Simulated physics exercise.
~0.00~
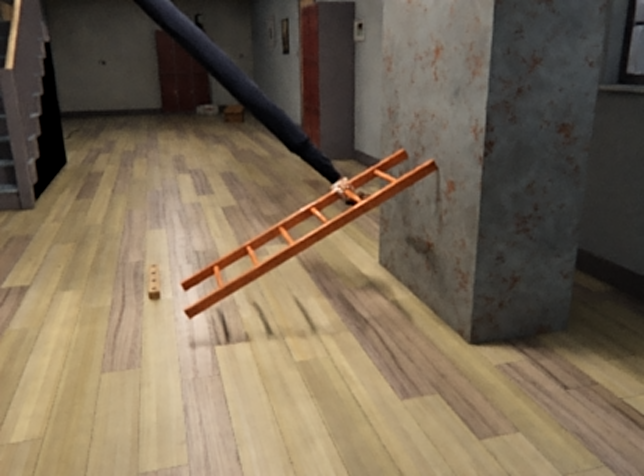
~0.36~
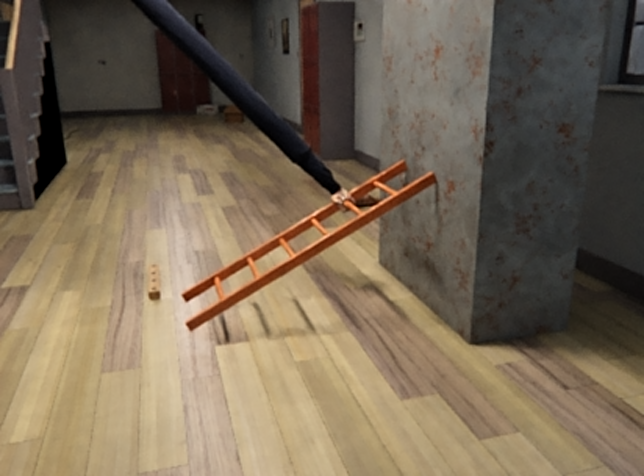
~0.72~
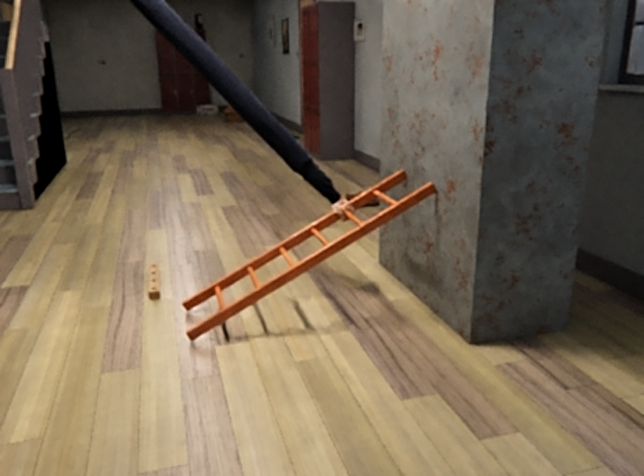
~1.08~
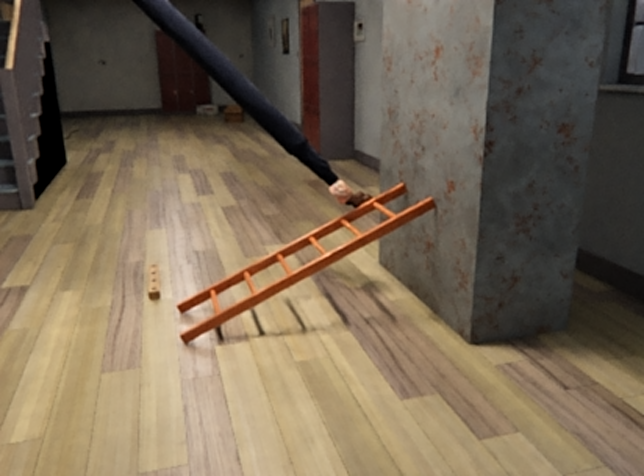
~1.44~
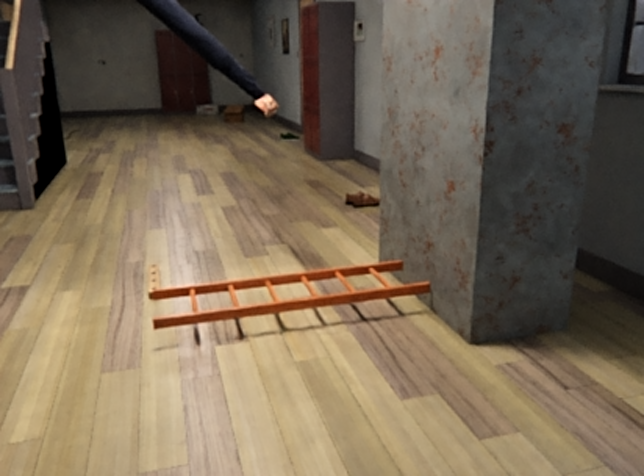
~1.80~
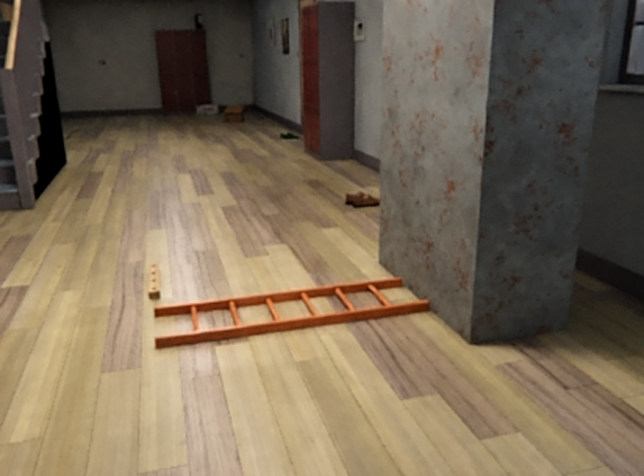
The video shows a hand at the end of a dark-sleeved arm lowering a slanted orange ladder-like rack beside a gray pillar, then letting go and drawing back. The rack slides down and drops, ending flat on the wooden floor near a small batten that stays still.
